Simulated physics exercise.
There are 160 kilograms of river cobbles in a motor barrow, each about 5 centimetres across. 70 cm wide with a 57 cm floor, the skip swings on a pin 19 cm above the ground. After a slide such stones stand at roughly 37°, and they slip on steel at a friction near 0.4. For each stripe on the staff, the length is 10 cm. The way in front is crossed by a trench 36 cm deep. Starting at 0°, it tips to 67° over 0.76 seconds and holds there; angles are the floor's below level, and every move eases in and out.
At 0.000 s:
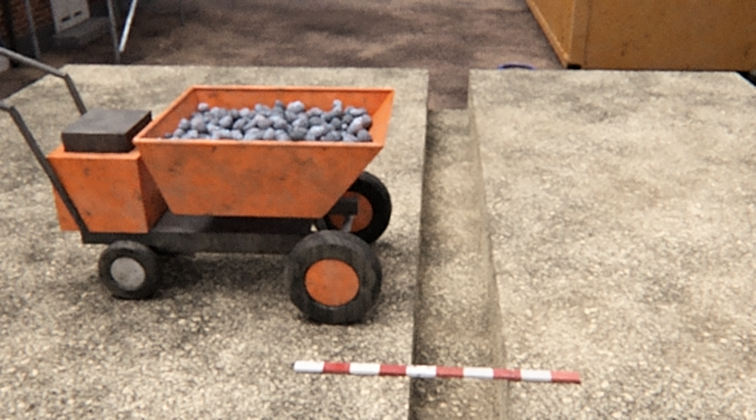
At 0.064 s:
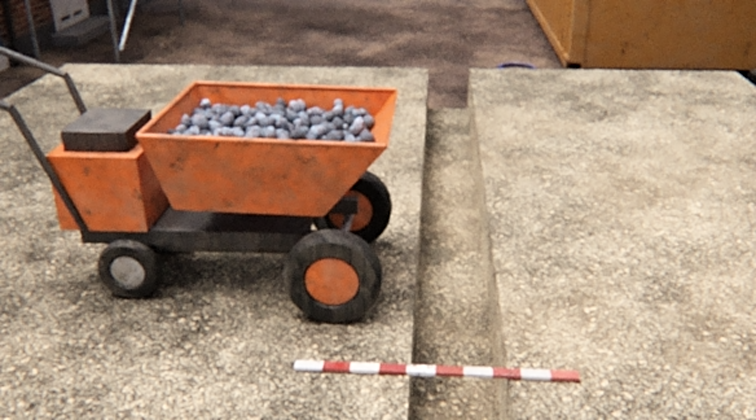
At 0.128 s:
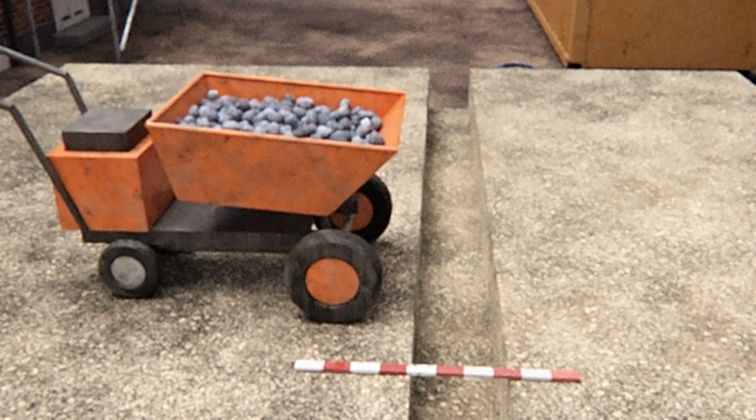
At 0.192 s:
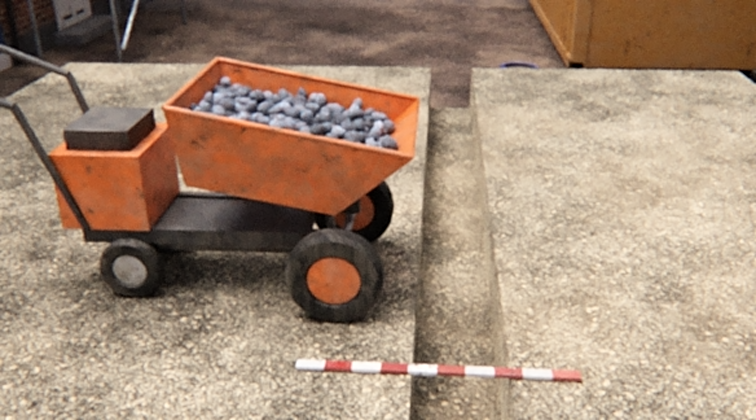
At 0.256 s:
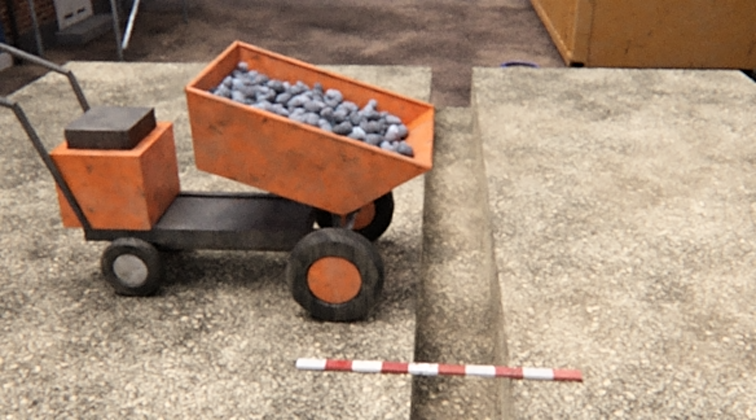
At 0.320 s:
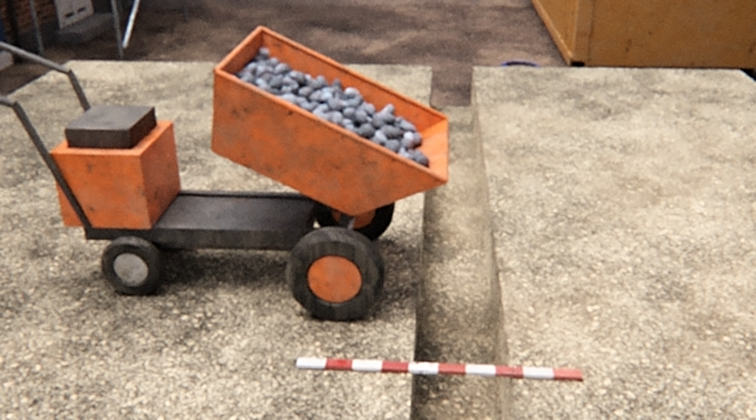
An orange skip full of grey stones tilts steadily toward the trench on the right.
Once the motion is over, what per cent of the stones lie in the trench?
30 %.
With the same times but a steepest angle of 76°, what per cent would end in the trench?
About 25%.
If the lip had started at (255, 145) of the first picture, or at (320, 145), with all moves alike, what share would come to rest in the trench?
I'd expect close to 85 per cent at the first and 70 per cent at the second.
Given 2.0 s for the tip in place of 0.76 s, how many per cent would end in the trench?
It would be near 40 percent.
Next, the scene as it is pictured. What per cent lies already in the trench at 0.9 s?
Some 0 per cent of the load by that point.
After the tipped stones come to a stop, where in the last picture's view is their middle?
Roughly (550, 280), I'd say.
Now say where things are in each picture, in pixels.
The skip is at 0°, its lip at (383, 146); the top of the load is at (274, 119), in the first frame.
Lip at (386, 147), floor tilted 1°, highest stones at (255, 116); the stones move at 0.3 m/s on average, in the second frame.
Lip at (397, 151), floor tilted 5°, highest stones at (256, 109); the stones move at 0.7 m/s on average, in the third frame.
The skip is at 11°, its lip at (413, 157); the top of the load is at (232, 95); the stones move at 0.9 m/s on average, in the fourth frame.
Lip at (430, 168), floor tilted 18°, highest stones at (246, 81); the stones move at 1.1 m/s on average, in the fifth frame.
The skip is at 26°, its lip at (448, 181); the top of the load is at (262, 68); the stones move at 1.2 m/s on average, in the sixth frame.
After 0.6 s the floor is at 57°; 100 % in the skip; the foremost stones are at (474, 214).
After 0.9 s the floor is at 67°; 74 % in the skip, 2 % in the trench, 24 % past the trench; the foremost stones are at (582, 289).
After 1.2 s the floor is at 67°; 30 % in the skip, 2 % in the trench, 68 % past the trench; the foremost stones are past the picture's edge.
After 3.2 s the floor is at 67°; 0 % in the skip, 30 % in the trench, 70 % past the trench; the foremost stones are past the picture's edge.
